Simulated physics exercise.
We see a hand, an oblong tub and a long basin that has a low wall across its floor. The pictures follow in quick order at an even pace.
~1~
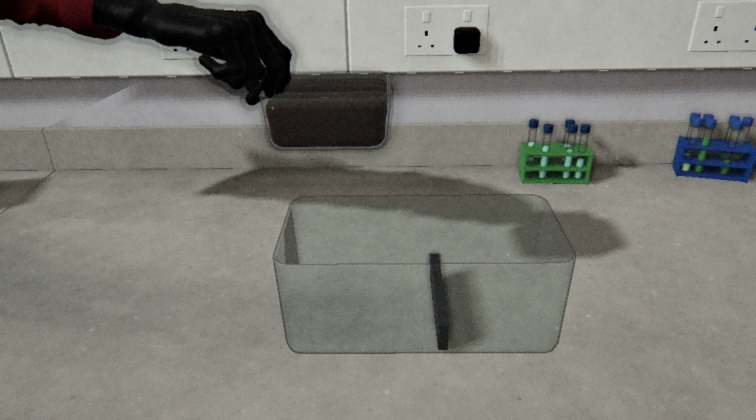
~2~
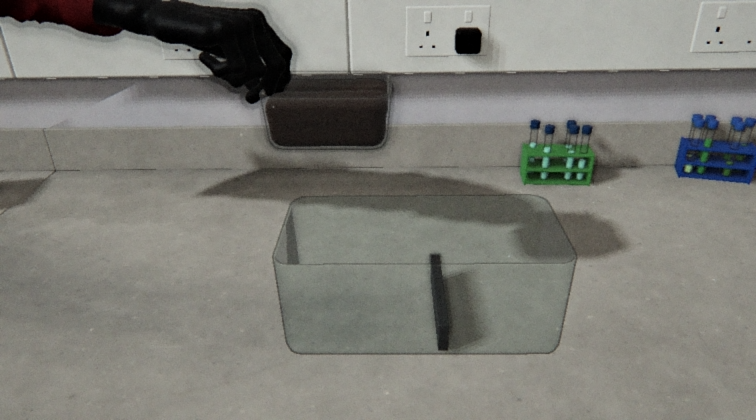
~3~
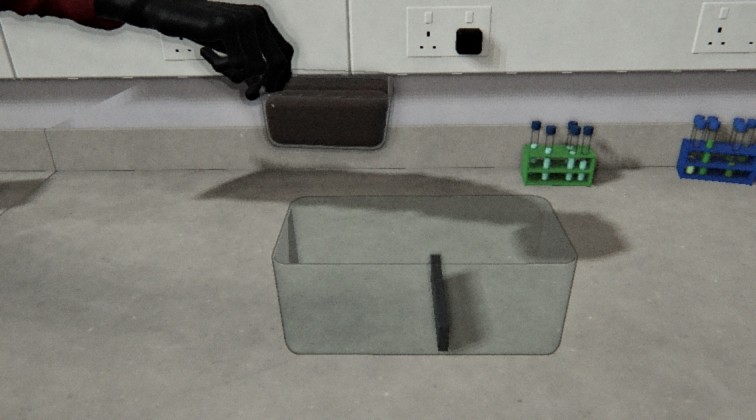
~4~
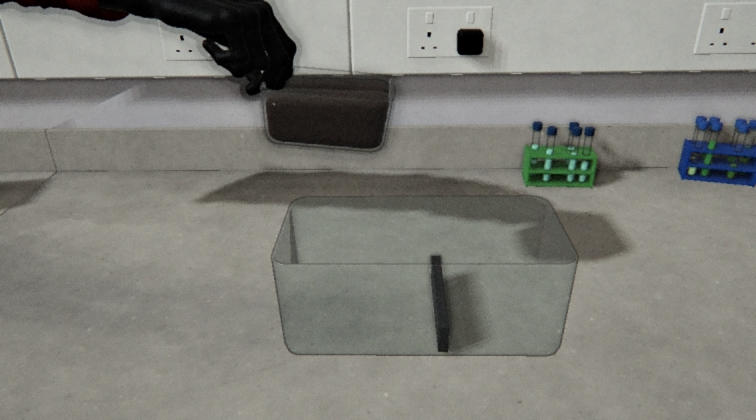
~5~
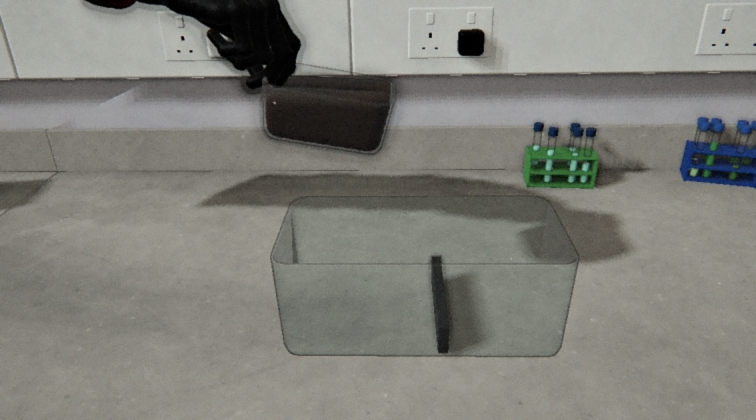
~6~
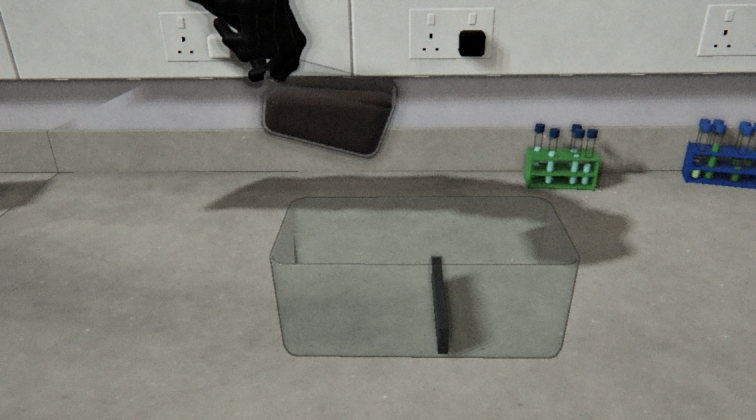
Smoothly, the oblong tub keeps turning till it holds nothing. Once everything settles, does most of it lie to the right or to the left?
To the right.
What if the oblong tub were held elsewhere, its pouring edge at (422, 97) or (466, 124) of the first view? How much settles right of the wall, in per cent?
It comes out at around 80 percent and then around 95 percent.
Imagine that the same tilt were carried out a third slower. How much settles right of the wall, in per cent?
Roughly 70 percent.
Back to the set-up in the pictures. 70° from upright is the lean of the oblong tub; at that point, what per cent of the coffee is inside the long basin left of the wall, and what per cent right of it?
Left 5, right 20.
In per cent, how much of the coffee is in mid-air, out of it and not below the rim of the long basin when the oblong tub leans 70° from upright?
Near 45 parts in a hundred.
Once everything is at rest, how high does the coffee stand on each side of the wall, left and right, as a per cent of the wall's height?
Left part: 20 per cent, right part: 50 per cent.
A moment on, the tilt is 70° and 33 per cent is still to pour, 4 is left of the wall and 18 right of it.
Next, the tilt is 94° and 7 per cent is still to pour, 20 is left of the wall and 68 right of it.
Then the tilt is 95° and 1 per cent is still to pour, 29 is left of the wall and 68 right of it.
Later the tilt is 95° and 0 per cent is still to pour, 31 is left of the wall and 68 right of it.
Finally, 31 per cent lies left of the wall, 68 right of it and 1 outside.
